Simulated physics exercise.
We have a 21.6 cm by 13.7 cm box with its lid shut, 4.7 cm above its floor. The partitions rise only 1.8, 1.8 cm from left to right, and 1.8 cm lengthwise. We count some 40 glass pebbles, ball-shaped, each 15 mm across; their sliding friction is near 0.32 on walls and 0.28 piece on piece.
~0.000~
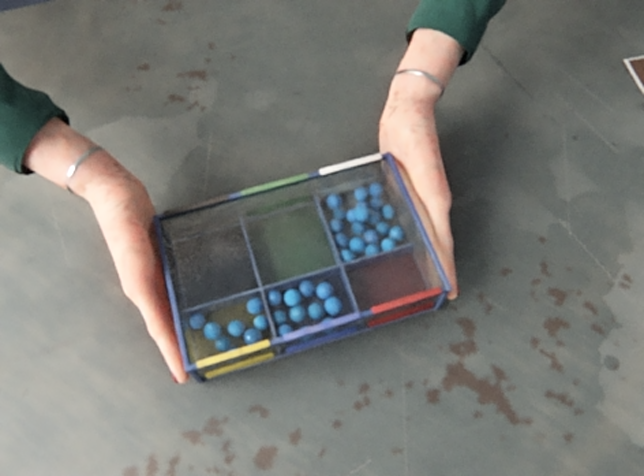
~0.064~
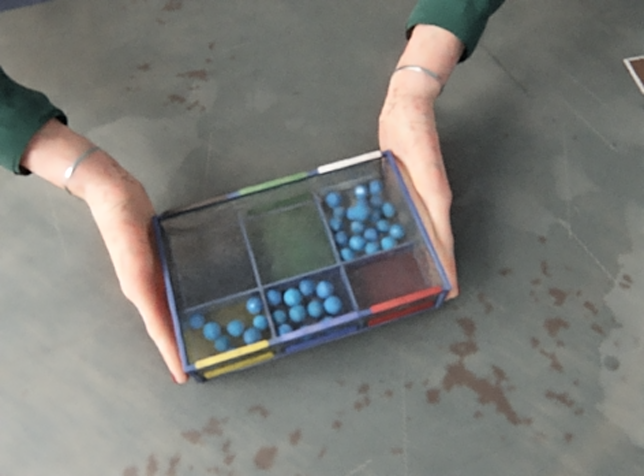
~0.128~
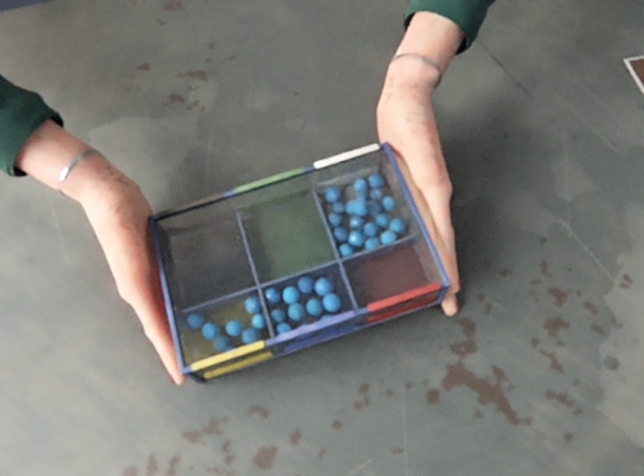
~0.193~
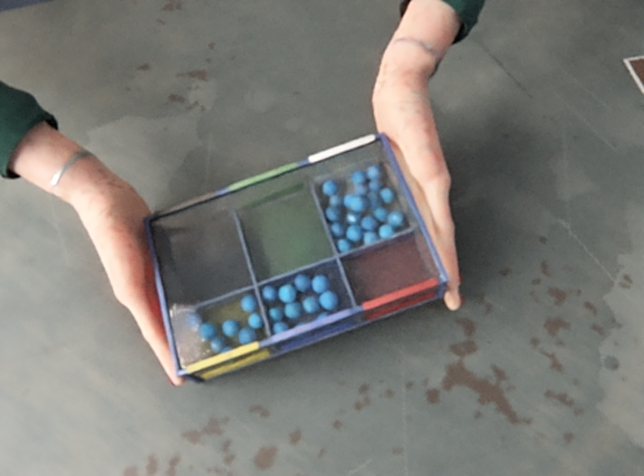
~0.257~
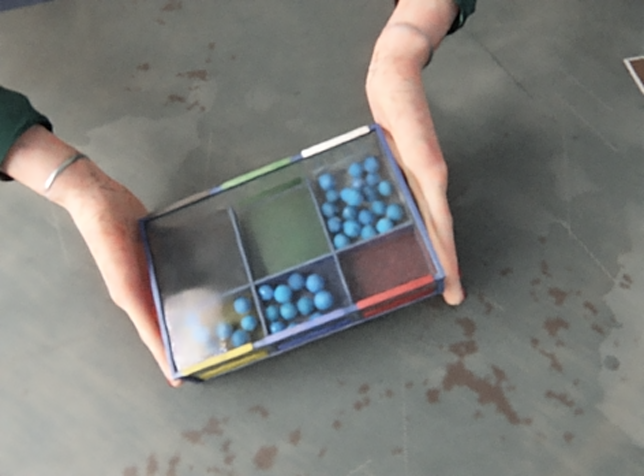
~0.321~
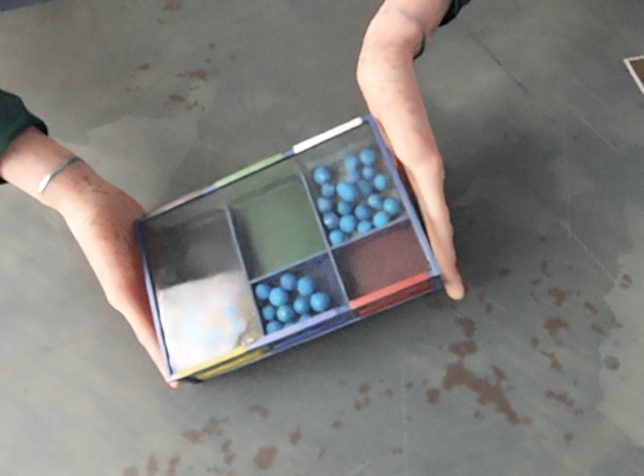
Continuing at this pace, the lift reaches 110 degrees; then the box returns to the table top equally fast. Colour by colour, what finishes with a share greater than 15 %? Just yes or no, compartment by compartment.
Red compartment gets a no, blue compartment gets a no, green compartment gets a no, yellow compartment gets a yes, white compartment gets a no, black compartment gets a yes.
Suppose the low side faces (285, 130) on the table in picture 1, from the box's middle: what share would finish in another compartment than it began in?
Something like 55 in a hundred.
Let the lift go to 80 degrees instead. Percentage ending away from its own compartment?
30 percent.
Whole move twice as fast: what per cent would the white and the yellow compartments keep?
Final split: White = 0 %, yellow = 60 %.
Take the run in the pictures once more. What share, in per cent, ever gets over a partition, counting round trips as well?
Around 80 in a hundred.
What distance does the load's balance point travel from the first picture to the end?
It moves around 10.0 centimetres.
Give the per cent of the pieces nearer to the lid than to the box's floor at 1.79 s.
About 70 per cent.
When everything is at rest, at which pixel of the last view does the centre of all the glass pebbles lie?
Centre at rest, approx.: (214, 317) px.
Then, at 1.79 s, tilt 110 degrees; blue 10 %, green 15 %, yellow 55 %, white 10 %, black 10 %.
After 2.76 s, tilt 50 degrees; yellow 65 %, black 35 %.
After 3.73 s, tilt 0 degrees; yellow 60 %, black 40 %.
In the end, at 4.6 s, red 0 %, blue 0 %, green 0 %, yellow 55 %, white 0 %, black 45 %.
